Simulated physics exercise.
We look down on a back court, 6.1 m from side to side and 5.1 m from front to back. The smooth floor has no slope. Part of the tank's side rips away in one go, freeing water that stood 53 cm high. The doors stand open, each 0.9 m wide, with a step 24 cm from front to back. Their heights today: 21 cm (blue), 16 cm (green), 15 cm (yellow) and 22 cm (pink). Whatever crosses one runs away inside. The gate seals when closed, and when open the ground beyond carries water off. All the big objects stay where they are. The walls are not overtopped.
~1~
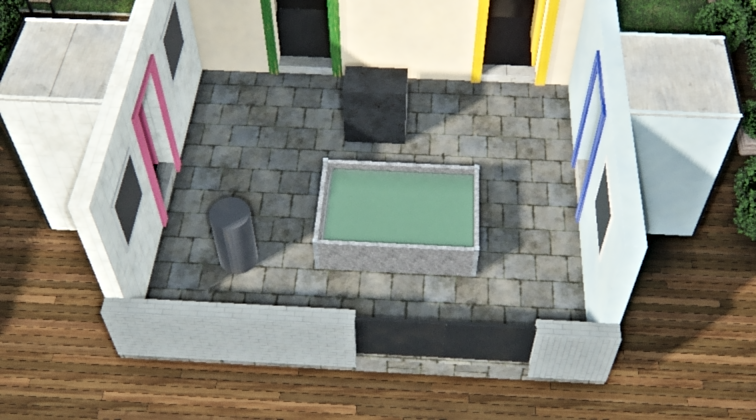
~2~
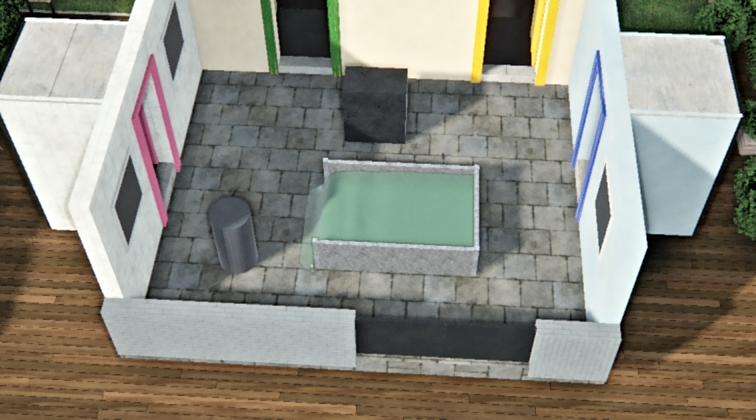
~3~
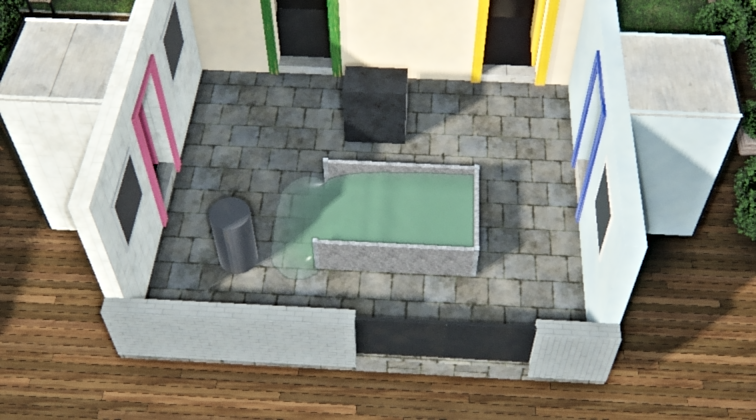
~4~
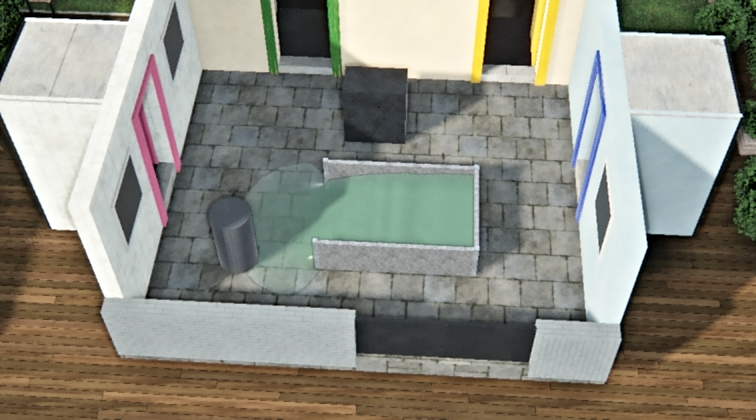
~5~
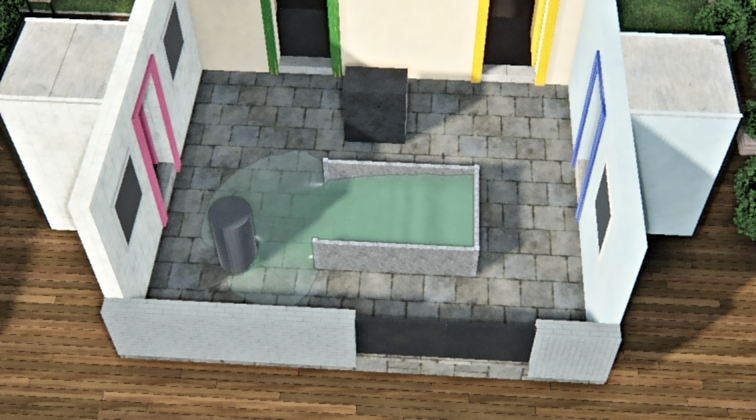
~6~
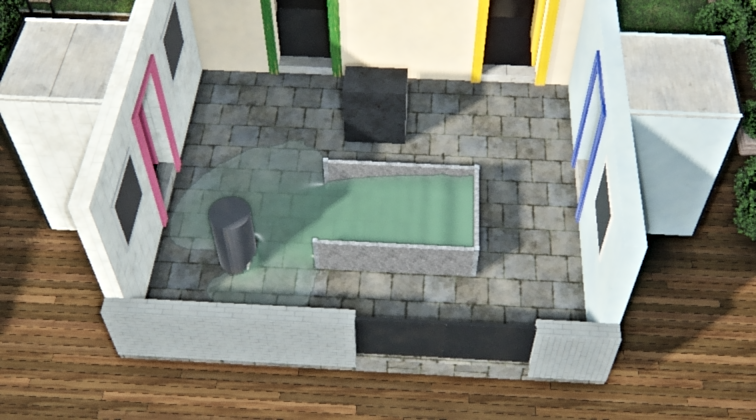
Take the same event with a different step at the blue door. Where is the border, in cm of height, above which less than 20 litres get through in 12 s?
At least 6.5 cm or so.
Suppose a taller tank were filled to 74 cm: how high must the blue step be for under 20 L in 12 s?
Then roughly 10.0 cm.
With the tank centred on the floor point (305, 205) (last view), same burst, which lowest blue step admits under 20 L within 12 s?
Some 6.5 cm.
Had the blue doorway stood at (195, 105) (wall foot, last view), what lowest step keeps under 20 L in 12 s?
Roughly 11.0 cm.
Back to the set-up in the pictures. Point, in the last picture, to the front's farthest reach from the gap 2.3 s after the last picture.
At about (203, 71).
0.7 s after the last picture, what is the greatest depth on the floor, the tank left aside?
Up to some 32 cm.
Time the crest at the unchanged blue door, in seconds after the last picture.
At about 9.5 s.
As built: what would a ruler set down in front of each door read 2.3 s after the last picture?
Depths in cm: Blue 0, green 6, yellow 0, pink 22.
Then, 0.7 s after the last picture water covers 25 % of the floor, deepest (32 cm) near (258, 250); it has not reached the blue door.
Then, 2.3 s after the last picture water covers 40 % of the floor, deepest (31 cm) near (201, 79); it has not reached the blue door.
Then, 11.3 s after the last picture water covers 95 % of the floor, deepest (10 cm) near (483, 91); 7 cm at the blue door, 0 litres in over its 21 cm step.
At the blue door as built, the water peaked near 11 cm, 9.5 s after the last picture.
With a step of 5 cm, 34 litres would have come in within the 12 s; with 7 cm, 15 litres. So under 20 litres takes about 6.5 cm.
